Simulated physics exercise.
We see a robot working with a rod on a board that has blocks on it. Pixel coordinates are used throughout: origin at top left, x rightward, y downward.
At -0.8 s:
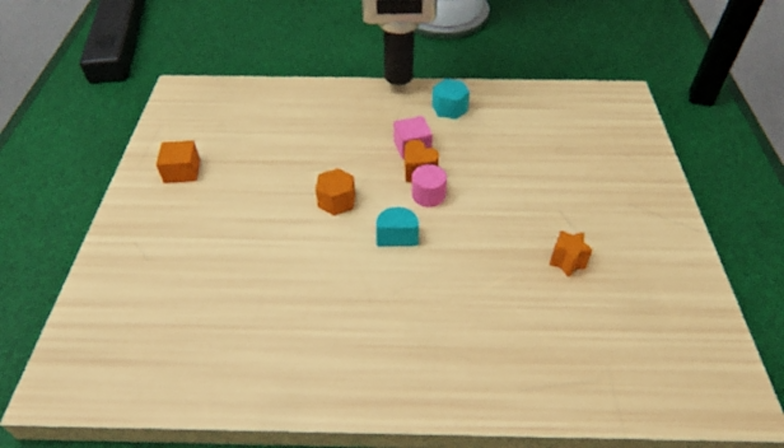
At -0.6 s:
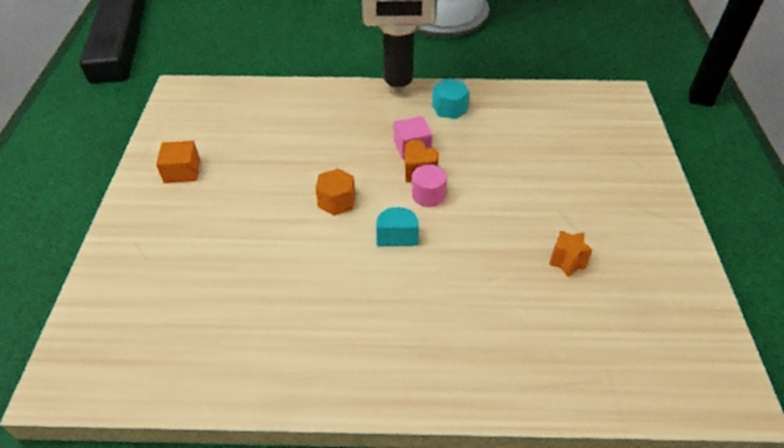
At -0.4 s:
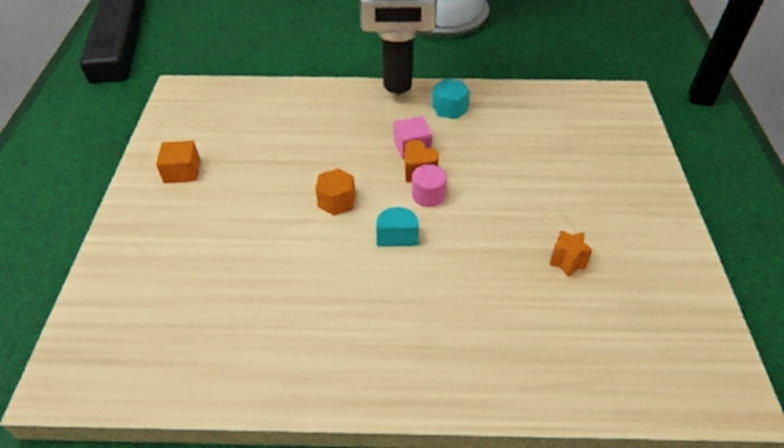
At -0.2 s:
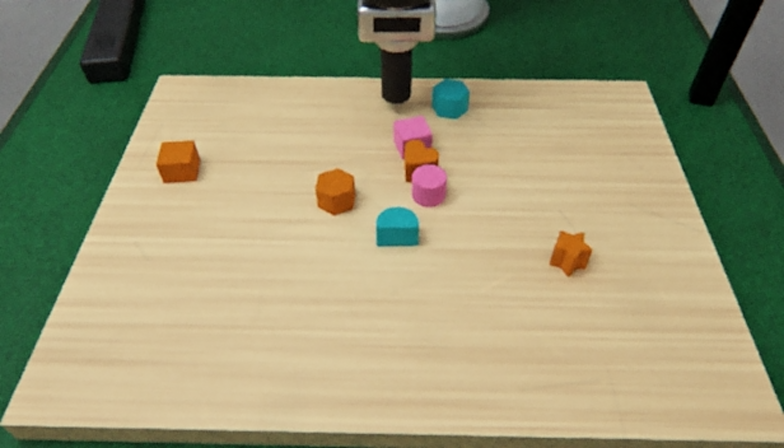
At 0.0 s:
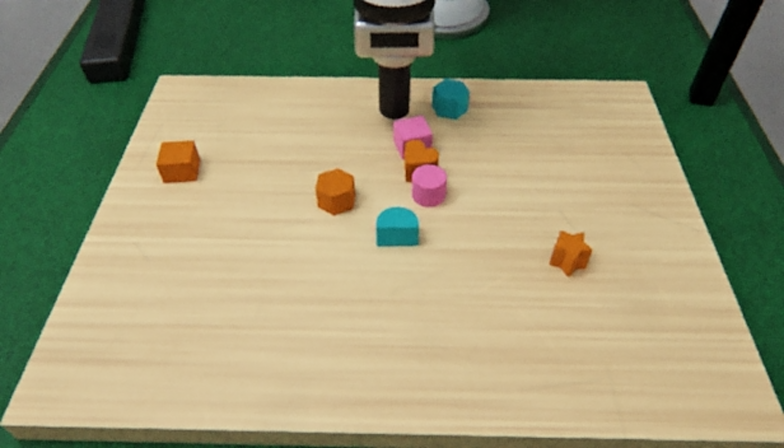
A robot arm slowly moving a dark rod down the board's far edge toward a pink block, the scattered blocks staying still.
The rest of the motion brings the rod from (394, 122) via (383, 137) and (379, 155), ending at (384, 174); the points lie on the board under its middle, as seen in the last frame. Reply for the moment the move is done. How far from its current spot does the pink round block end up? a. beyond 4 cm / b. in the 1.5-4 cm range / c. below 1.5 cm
My answer is option c.
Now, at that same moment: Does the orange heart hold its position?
No
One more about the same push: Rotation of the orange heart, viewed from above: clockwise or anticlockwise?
Verdict: Clockwise.
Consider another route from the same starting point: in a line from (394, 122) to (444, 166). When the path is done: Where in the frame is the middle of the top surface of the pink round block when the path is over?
At the end it should sit near (442, 205).
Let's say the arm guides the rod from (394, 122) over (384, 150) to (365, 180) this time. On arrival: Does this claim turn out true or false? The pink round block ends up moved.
The statement is correct.
What follows on the original path. Halfway along, rod at (380, 135); pink square block at (411, 132), turned 50° anticlockwise; orange heart at (430, 157); pink round block at (432, 180).
At the end, rod at (384, 163); orange six-sided block unmoved; pink square block at (413, 134), turned 75° anticlockwise; orange heart at (435, 157), turned 25° clockwise; pink round block at (432, 180).
